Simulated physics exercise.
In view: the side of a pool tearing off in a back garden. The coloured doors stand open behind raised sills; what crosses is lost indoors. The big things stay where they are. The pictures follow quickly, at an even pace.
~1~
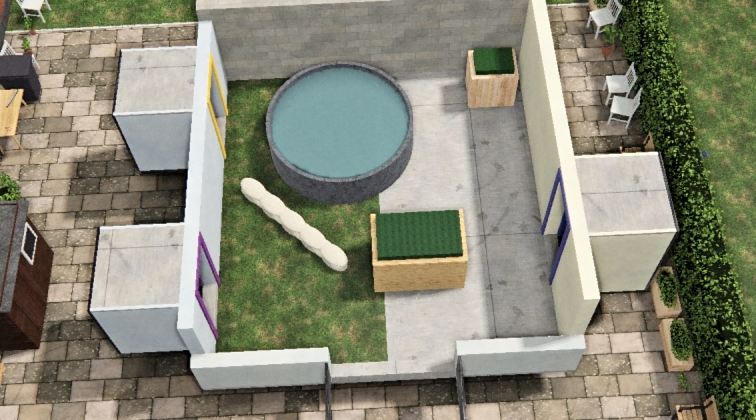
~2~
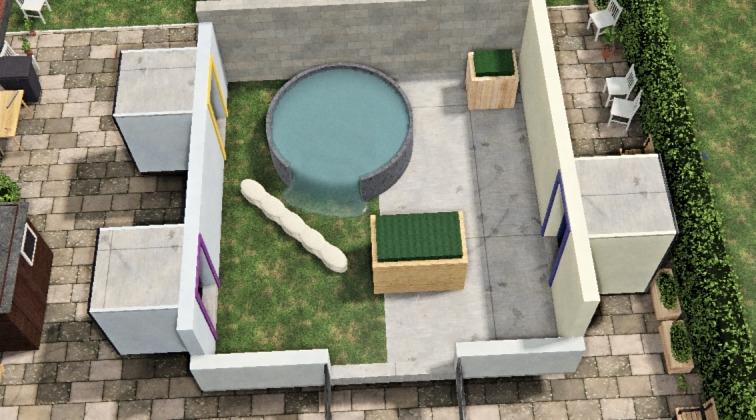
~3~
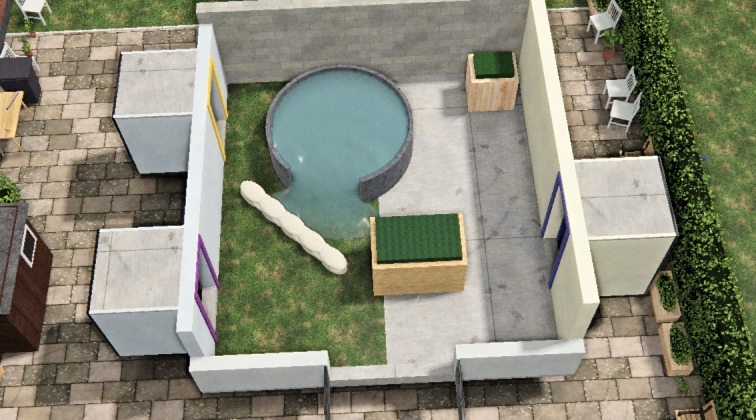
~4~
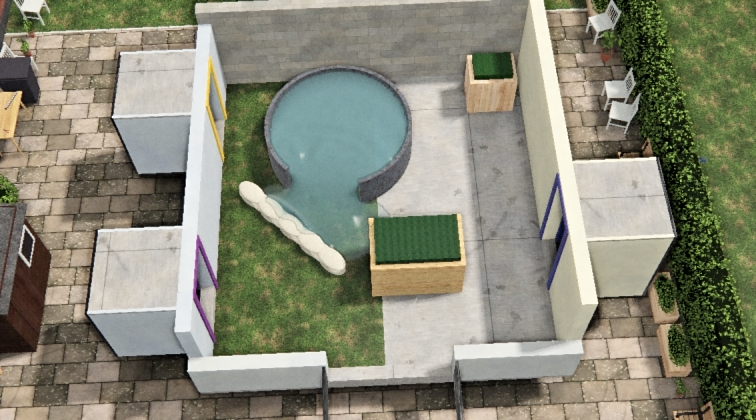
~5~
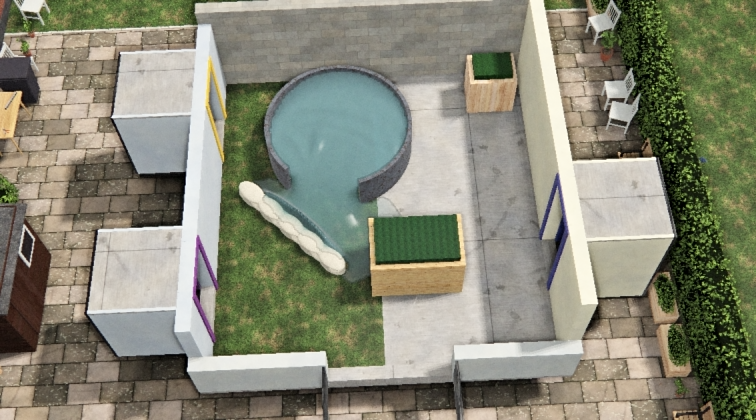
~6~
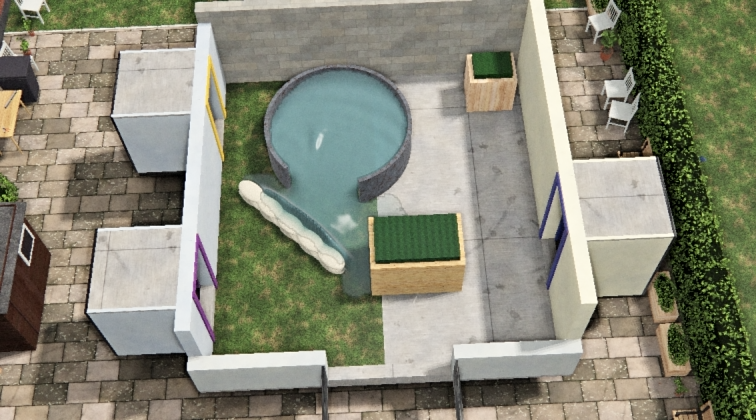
Water burst through the front of the round grey pool in the walled garden, spread over the grass to the long white barrier, then ran along it and through the gap beside the green-topped box.
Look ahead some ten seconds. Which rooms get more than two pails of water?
One by one: The blue door takes more than that; the yellow door takes more than that; the purple door stays under that.
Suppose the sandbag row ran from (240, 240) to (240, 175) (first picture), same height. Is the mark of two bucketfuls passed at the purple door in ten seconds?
The purple door takes more.
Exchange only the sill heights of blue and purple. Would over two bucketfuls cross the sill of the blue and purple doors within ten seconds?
The blue one keeps below it; the purple one passes that mark.
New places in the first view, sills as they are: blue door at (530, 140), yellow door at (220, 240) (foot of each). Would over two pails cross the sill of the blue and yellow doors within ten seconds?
My reading: Blue door is over, yellow door takes more.
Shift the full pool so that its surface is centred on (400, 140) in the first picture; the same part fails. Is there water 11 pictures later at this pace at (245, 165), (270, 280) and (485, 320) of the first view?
In that order: Under water, wet, clear.
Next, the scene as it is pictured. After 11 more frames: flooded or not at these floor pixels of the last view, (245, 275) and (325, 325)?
As listed: Covered, under water.
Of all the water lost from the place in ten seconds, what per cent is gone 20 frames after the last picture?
Near 35 in a hundred.
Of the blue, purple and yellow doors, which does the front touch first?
That is the yellow-painted one.
A moment on, water covers 30 % of the floor; the blue door not reached, the yellow door not reached, the purple door not reached.
Next, water covers 55 % of the floor; the blue door not reached, the yellow door under two buckets in, the purple door not reached.
Then, water covers 75 % of the floor; the blue door under two buckets in, the yellow door over two buckets in, the purple door wet at the sill, nothing in.
Later, water covers 90 % of the floor; the blue door over two buckets in, the yellow door far over two buckets in, the purple door wet at the sill, nothing in.
In the end, water covers 95 % of the floor; the blue door over two buckets in, the yellow door far over two buckets in, the purple door wet at the sill, nothing in.
